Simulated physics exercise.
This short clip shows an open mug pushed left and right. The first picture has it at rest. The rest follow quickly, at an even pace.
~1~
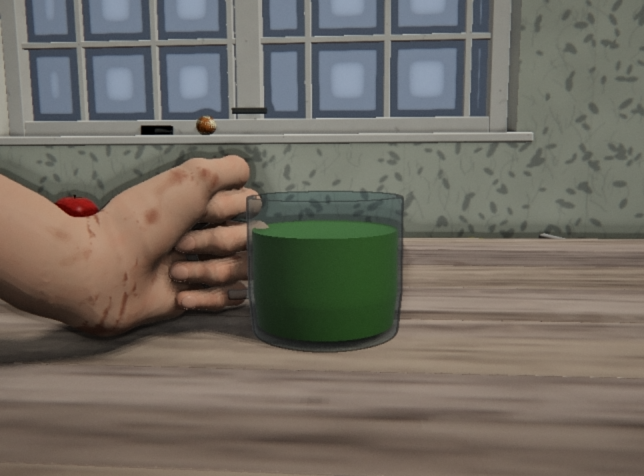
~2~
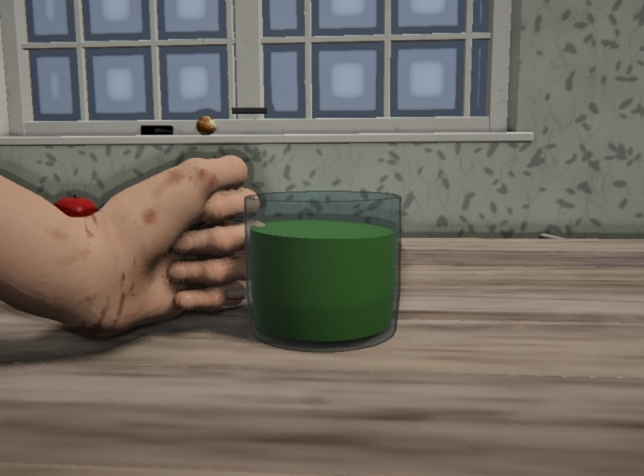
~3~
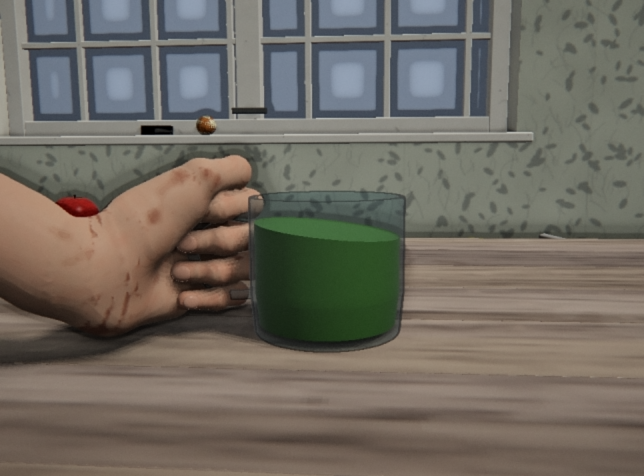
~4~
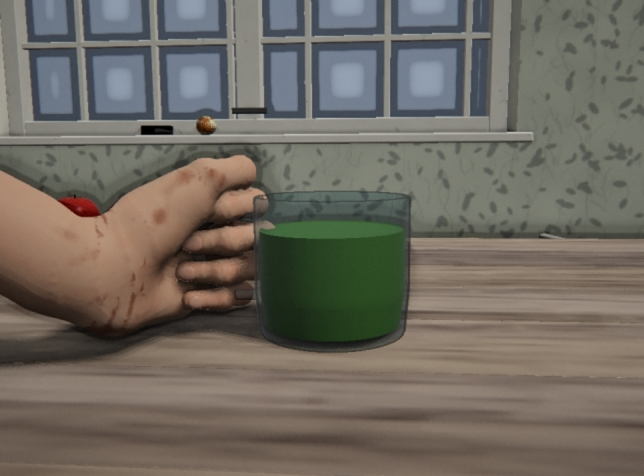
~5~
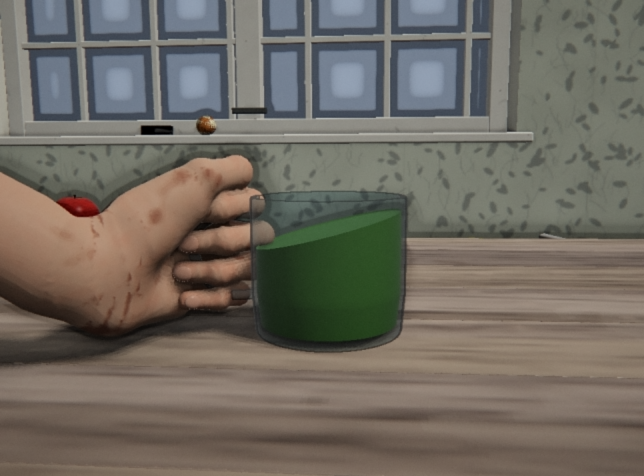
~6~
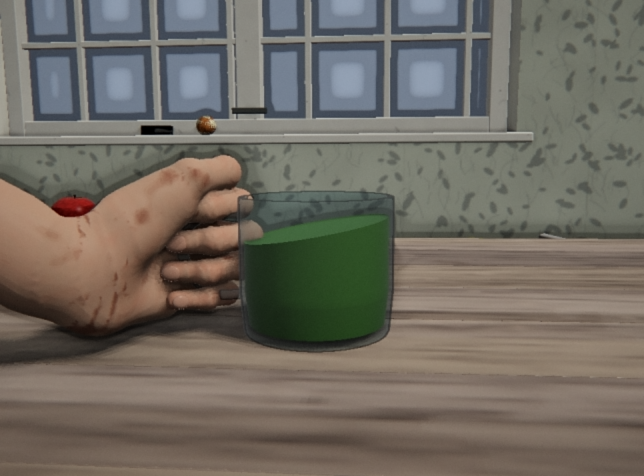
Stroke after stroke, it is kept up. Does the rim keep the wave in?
No - the liquid gets out.
Next, the highest wave so far goes over the rim.
Finally, the highest wave so far goes over the rim; some is on the top.
